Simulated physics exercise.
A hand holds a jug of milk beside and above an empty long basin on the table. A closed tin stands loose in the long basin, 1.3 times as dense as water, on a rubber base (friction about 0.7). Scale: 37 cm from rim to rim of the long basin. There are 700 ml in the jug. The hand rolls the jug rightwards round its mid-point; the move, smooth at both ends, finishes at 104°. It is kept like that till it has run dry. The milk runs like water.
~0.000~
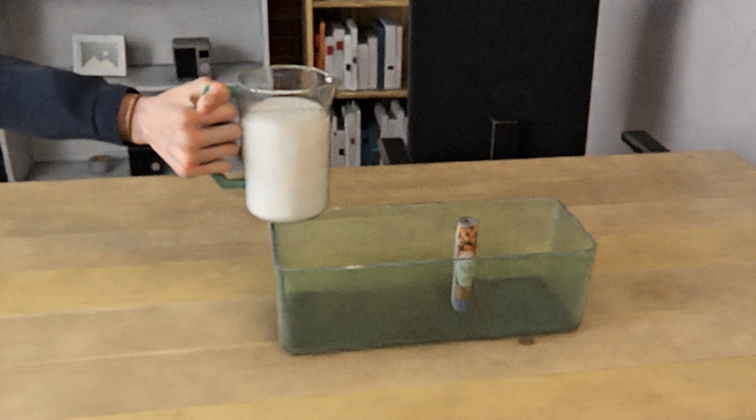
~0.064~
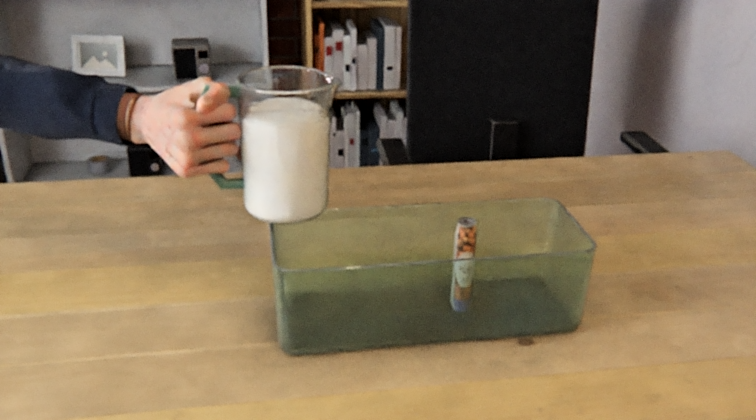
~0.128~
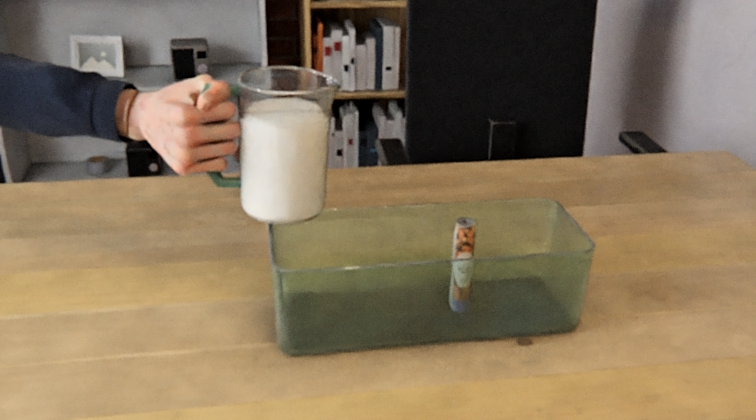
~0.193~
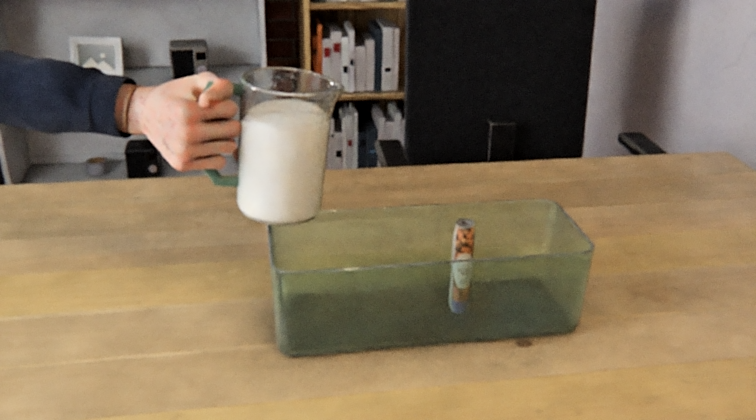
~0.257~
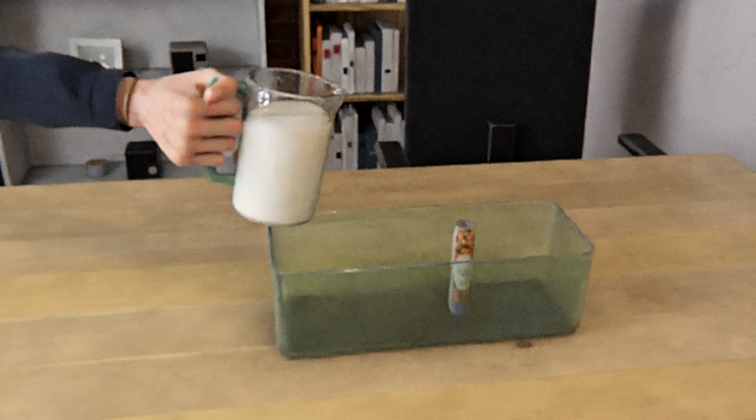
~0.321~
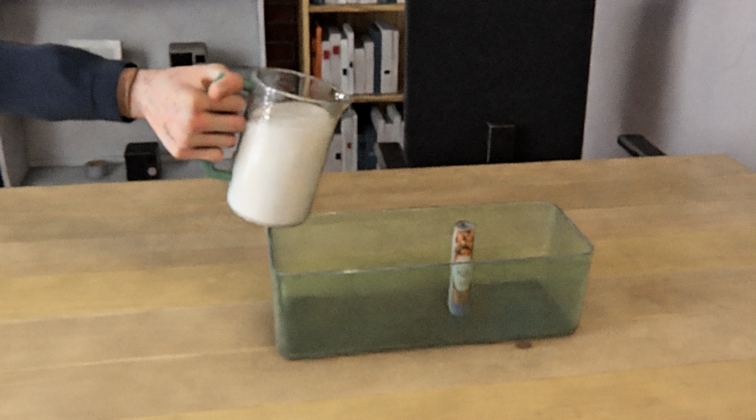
A hand holding a glass jug of milk above a long green basin with a small tin inside, slowly tilting it rightwards.
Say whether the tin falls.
It keeps standing.
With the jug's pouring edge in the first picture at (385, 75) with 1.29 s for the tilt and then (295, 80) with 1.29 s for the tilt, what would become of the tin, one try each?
First it falls; then it keeps standing.
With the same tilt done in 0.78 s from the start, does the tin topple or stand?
The tin keeps standing.
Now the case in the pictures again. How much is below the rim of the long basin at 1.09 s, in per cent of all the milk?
Near 38 in a hundred.
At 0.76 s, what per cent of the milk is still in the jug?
Some 92 per cent.
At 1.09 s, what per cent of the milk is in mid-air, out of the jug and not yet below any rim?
About 16 per cent.
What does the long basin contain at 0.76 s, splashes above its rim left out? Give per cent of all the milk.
Near 1 in a hundred.
After 0.76 s the tilt is 67° and 92 per cent is still to pour; the tin stands where it began.
After 1.09 s the tilt is 98° and 45 per cent is still to pour; the tin stands where it began.
After 1.42 s the tilt is 104° and 6 per cent is still to pour; the tin stands where it began.
After 1.79 s the tilt is 104° and 0 per cent is still to pour; the tin stands where it began.
In the end the tin stands where it began.
